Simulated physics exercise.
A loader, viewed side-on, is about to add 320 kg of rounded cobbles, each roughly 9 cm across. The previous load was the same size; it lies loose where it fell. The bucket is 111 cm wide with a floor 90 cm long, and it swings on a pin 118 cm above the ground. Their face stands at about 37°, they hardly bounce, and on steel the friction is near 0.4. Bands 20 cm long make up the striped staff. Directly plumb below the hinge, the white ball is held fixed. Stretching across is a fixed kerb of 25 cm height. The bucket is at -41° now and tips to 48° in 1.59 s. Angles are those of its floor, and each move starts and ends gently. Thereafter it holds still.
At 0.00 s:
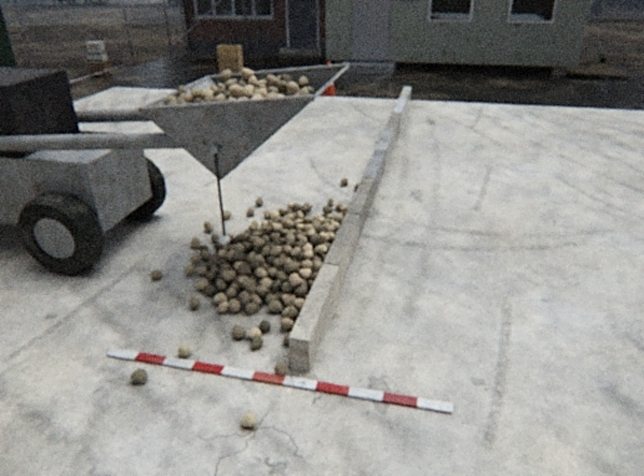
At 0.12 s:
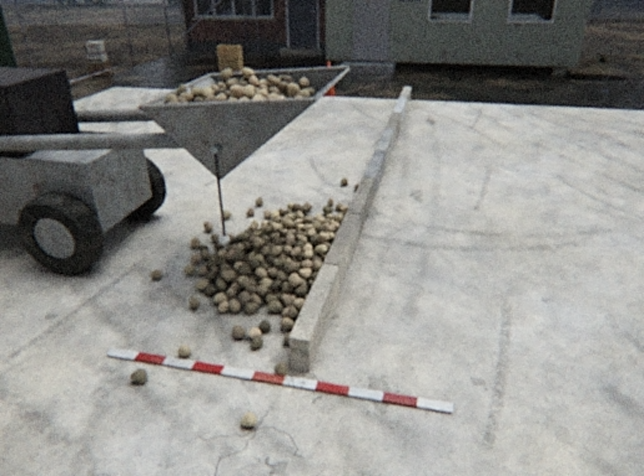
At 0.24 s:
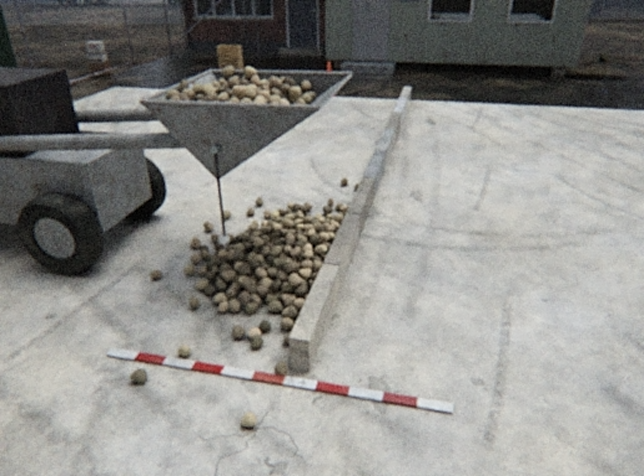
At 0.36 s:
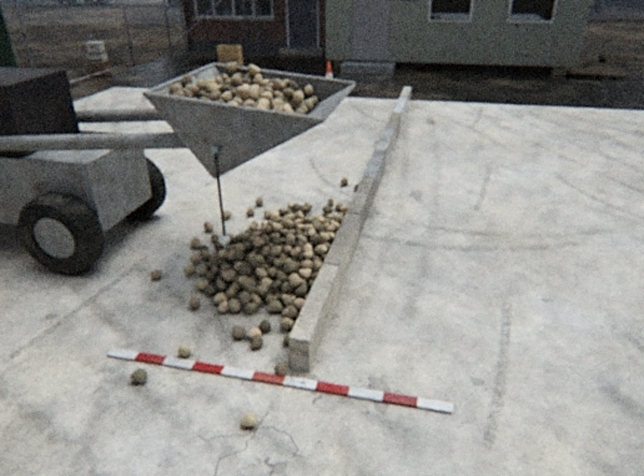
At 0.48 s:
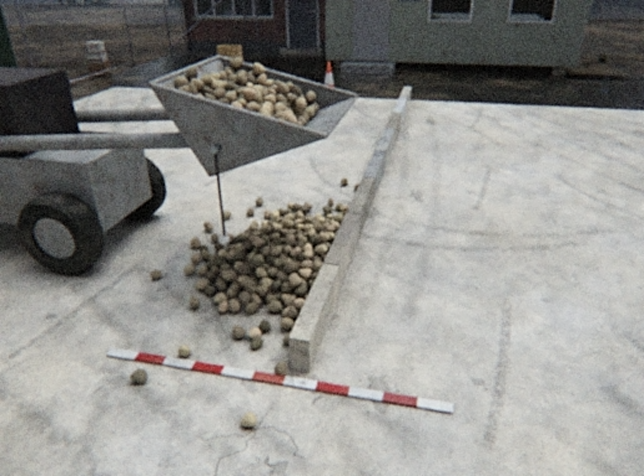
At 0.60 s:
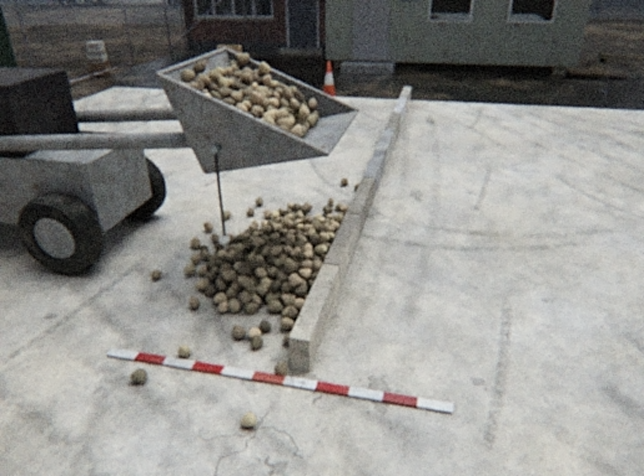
A grey metal bucket full of rounded stones tilting steadily downward to the right above a loose stone pile beside a low kerb.
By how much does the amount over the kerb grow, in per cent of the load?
About 39 per cent.
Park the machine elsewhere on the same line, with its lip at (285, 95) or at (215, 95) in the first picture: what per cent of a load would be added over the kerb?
Case one about 15 %, case two about 0 %.
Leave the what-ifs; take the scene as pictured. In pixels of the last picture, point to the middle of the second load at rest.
Their centre ends up near (332, 255).
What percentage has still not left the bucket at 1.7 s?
About 20 percent is still in there.
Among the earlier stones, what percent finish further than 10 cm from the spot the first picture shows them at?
Close to 0 in a hundred of them.
After 1.2 s the floor is at 34°; in per cent of one load, 98 in the bucket, 102 on this side of the kerb; the foremost stones are at (332, 232).
After 1.7 s the floor is at 48°; in per cent of one load, 18 in the bucket, 163 on this side of the kerb, 19 over the kerb; the foremost stones are at (404, 264).
After 2.0 s the floor is at 48°; in per cent of one load, 0 in the bucket, 163 on this side of the kerb, 37 over the kerb; the foremost stones are at (455, 267).
After 4.7 s the floor is at 48°; in per cent of one load, 0 in the bucket, 161 on this side of the kerb, 39 over the kerb; the foremost stones are at (509, 278). Net gain over the kerb, 39.
